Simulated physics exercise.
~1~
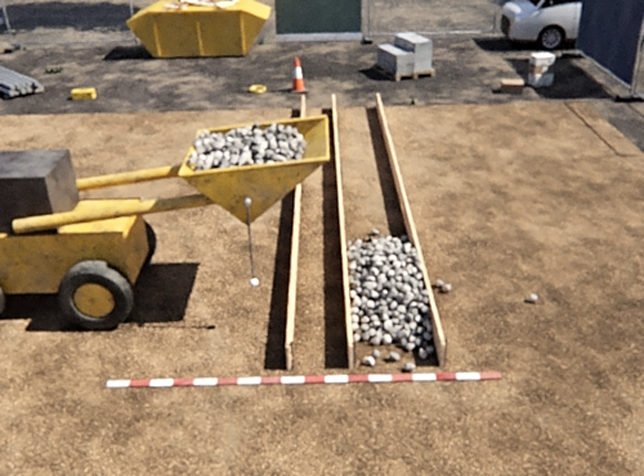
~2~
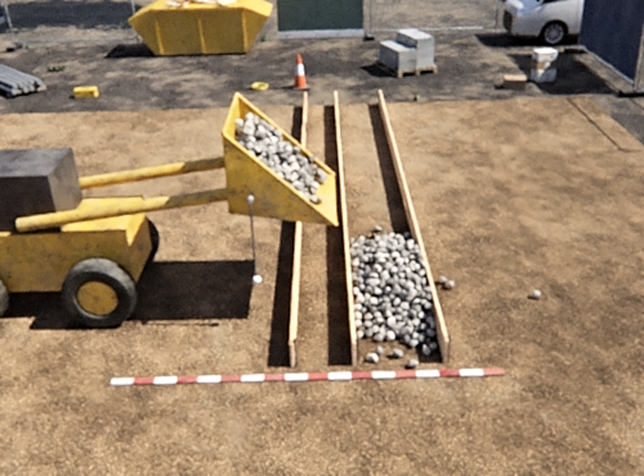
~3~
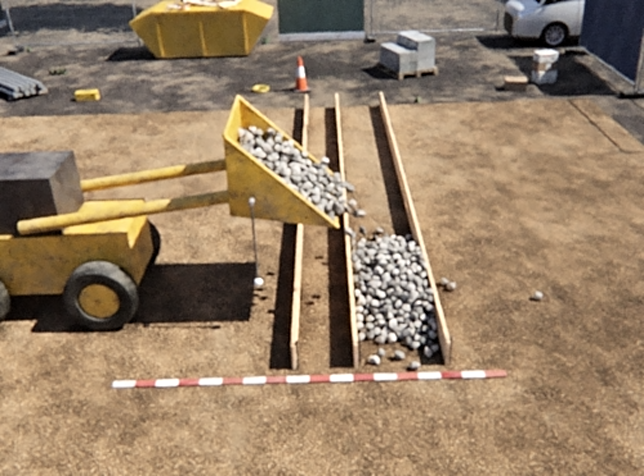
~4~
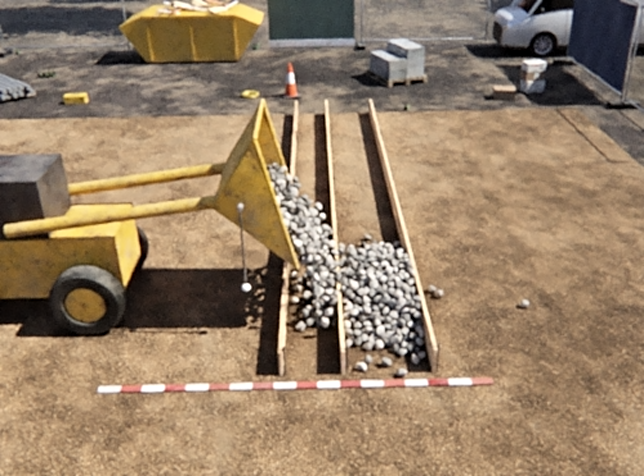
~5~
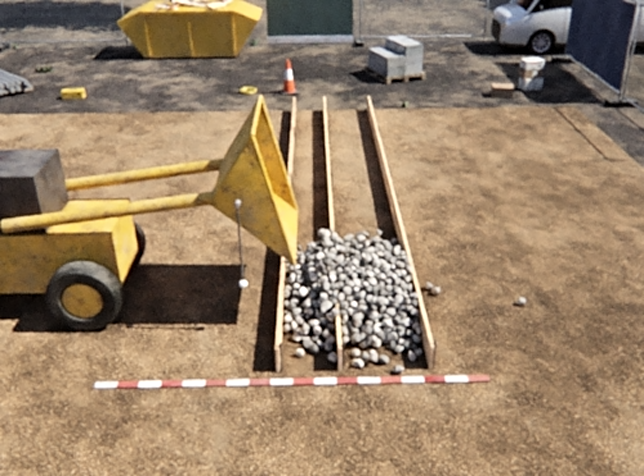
To begin with, a yellow loader on the left holds a raised bucket of grey stones beside three long boards, with an earlier heap lying in the right-hand bay and a striped staff in front. The bucket tips forward a little, and the stones start sliding towards its lower lip. Some begin to spill over the edge near the middle board. The bucket then tips much more steeply, and the stones pour down into the near bay and against the old heap. Finally, the bucket hangs empty, still tilted, while one broad pile covers both bays and buries part of the middle board.
